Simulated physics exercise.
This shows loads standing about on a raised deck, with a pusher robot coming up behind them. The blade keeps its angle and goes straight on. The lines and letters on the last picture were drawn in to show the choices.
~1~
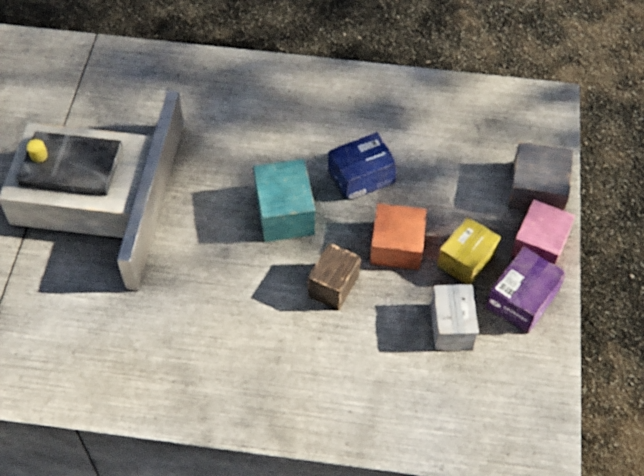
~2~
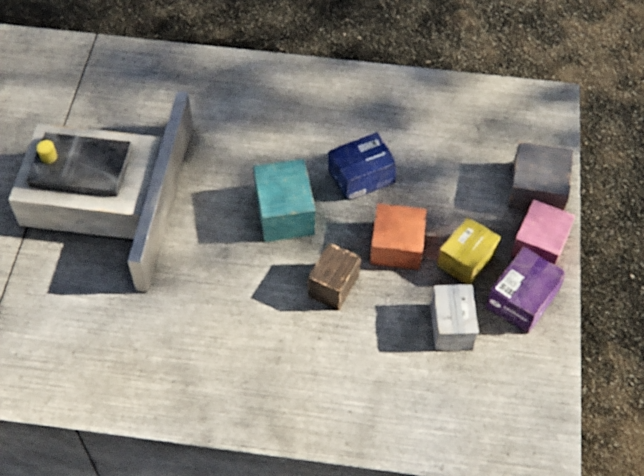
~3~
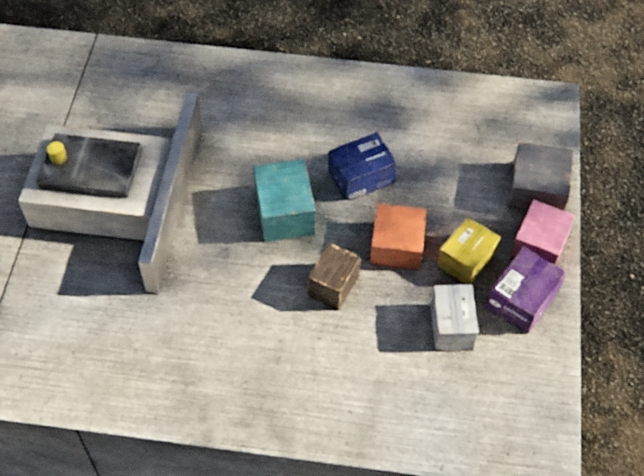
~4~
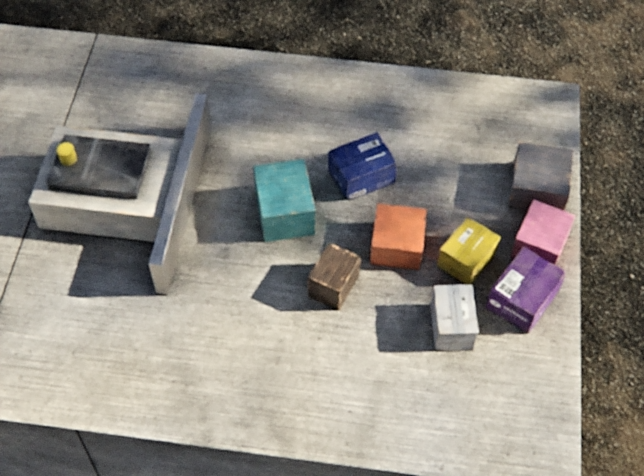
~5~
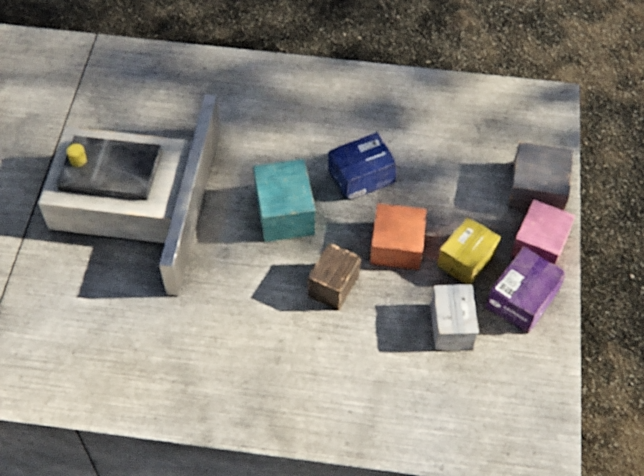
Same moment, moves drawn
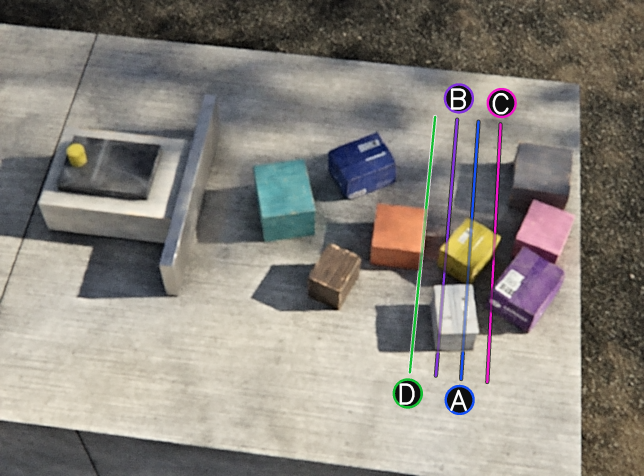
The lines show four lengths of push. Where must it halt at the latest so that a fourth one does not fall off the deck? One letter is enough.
Up to line C.
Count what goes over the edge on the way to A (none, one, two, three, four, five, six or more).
Two.
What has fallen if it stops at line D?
It is the pink crate.
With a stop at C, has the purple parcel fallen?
No.
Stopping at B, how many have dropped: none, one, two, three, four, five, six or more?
One.
On the marked copy, A at (470, 240); B at (447, 237); C at (495, 242); D at (424, 234).
Taking C. A third of the way, robot (225, 179); blue parcel (370, 165); turquoise crate (331, 208).
Two thirds of the way, robot (334, 192); pink crate (577, 242); purple parcel (550, 302).
When it is over, robot (420, 201); pink crate over the edge; yellow parcel over the edge; two fallen.
As for the rest, A is within the limit but short; B is within the limit but short; D is within the limit but short.
